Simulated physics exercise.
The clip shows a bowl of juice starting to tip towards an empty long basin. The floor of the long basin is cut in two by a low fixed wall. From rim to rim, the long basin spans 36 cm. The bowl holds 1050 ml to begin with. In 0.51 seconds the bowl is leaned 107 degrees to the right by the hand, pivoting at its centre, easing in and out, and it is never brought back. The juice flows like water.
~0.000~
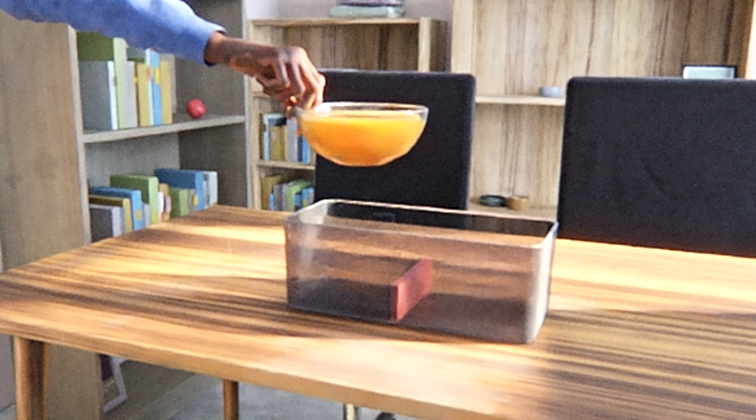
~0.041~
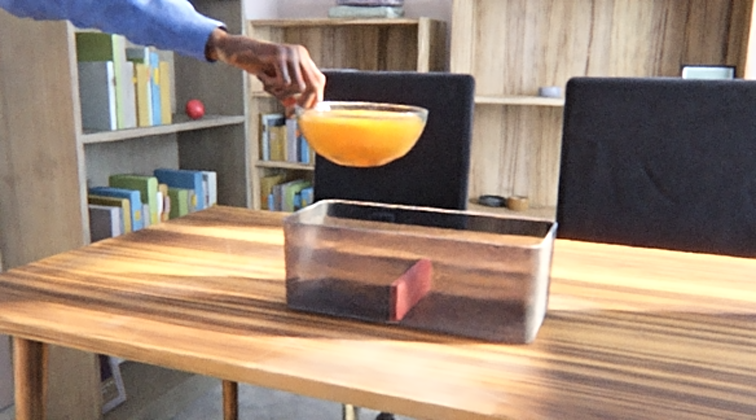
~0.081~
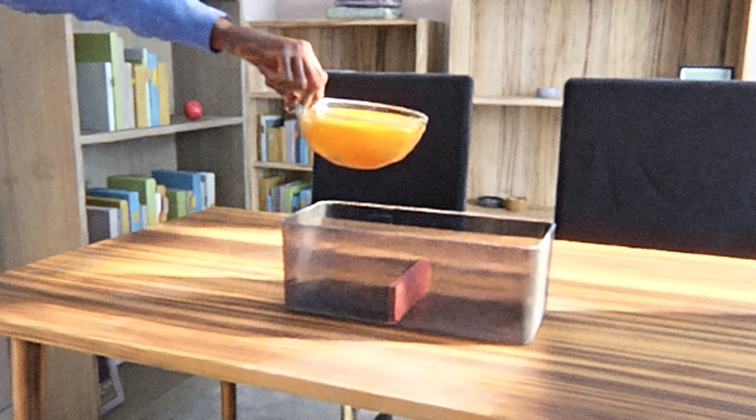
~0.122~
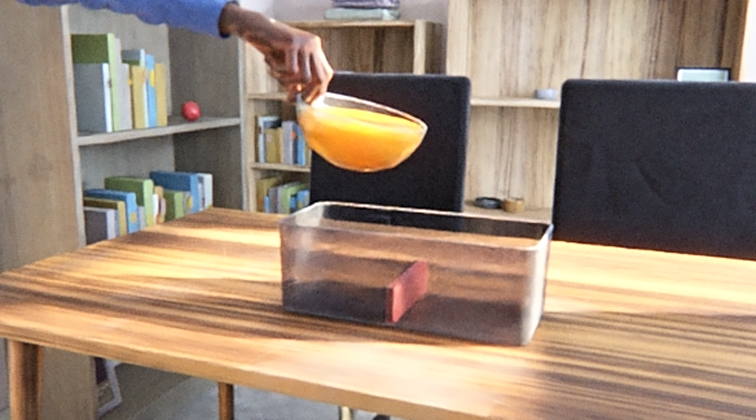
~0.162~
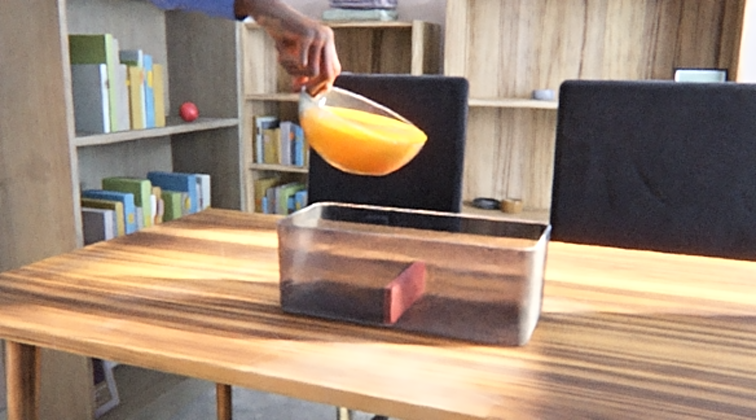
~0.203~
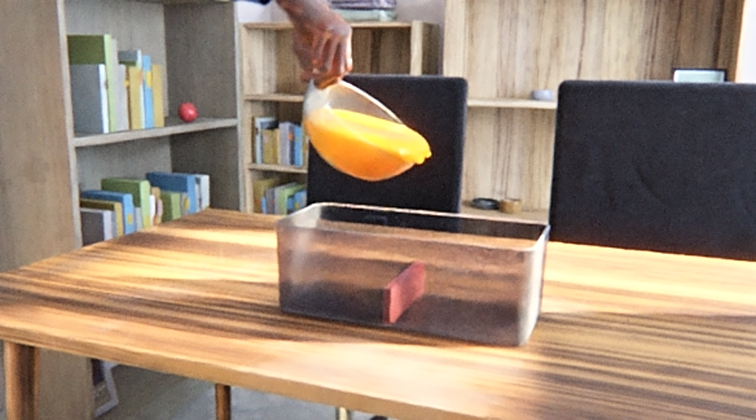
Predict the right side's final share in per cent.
The right side finishes with roughly 66 per cent.
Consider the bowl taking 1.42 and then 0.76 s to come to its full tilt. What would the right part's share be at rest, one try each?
90 in a hundred, followed by 80 in a hundred.
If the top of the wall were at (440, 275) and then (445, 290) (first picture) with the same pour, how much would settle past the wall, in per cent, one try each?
50 % and 45 %.
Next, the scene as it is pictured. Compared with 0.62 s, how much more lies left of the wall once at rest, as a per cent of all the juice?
About 14 percent.
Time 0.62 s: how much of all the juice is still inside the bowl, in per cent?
Around 0 in a hundred.
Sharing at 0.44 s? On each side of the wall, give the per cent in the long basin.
I'd say some 6 on the left and some 72 on the right.
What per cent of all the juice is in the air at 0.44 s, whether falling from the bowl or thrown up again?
16 per cent.
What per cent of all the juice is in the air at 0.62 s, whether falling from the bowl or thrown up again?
Near 20 per cent, I'd say.
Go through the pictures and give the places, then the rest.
Tilt 0°; pouring edge (423, 112); surface from (308, 114) to (422, 119); the long basin's rim runs from (305, 210) to (550, 235); the wall's top is at (413, 271), in the first frame.
Tilt 2°; pouring edge (423, 114); surface from (307, 113) to (421, 120), in the second frame.
Tilt 7°; pouring edge (423, 121); surface from (307, 111) to (421, 125), in the third frame.
Tilt 14°; pouring edge (422, 132); surface from (308, 109) to (421, 130), in the fourth frame.
Tilt 25°; pouring edge (420, 145); surface from (310, 108) to (420, 139); 2 per cent is over the edge, in the fifth frame.
Tilt 37°; pouring edge (416, 160); surface from (314, 110) to (399, 138); 9 per cent is over the edge, in the sixth frame.
After 0.44 s the tilt is 103° and 4 per cent is still to pour, 6 is left of the wall and 73 right of it.
After 0.62 s the tilt is 107° and 0 per cent is still to pour, 15 is left of the wall and 62 right of it.
After 0.81 s the tilt is 107° and 0 per cent is still to pour, 18 is left of the wall and 71 right of it.
After 1.01 s the tilt is 107° and 0 per cent is still to pour, 25 is left of the wall and 68 right of it.
In the end 28 per cent lies left of the wall, 66 right of it and 6 outside.
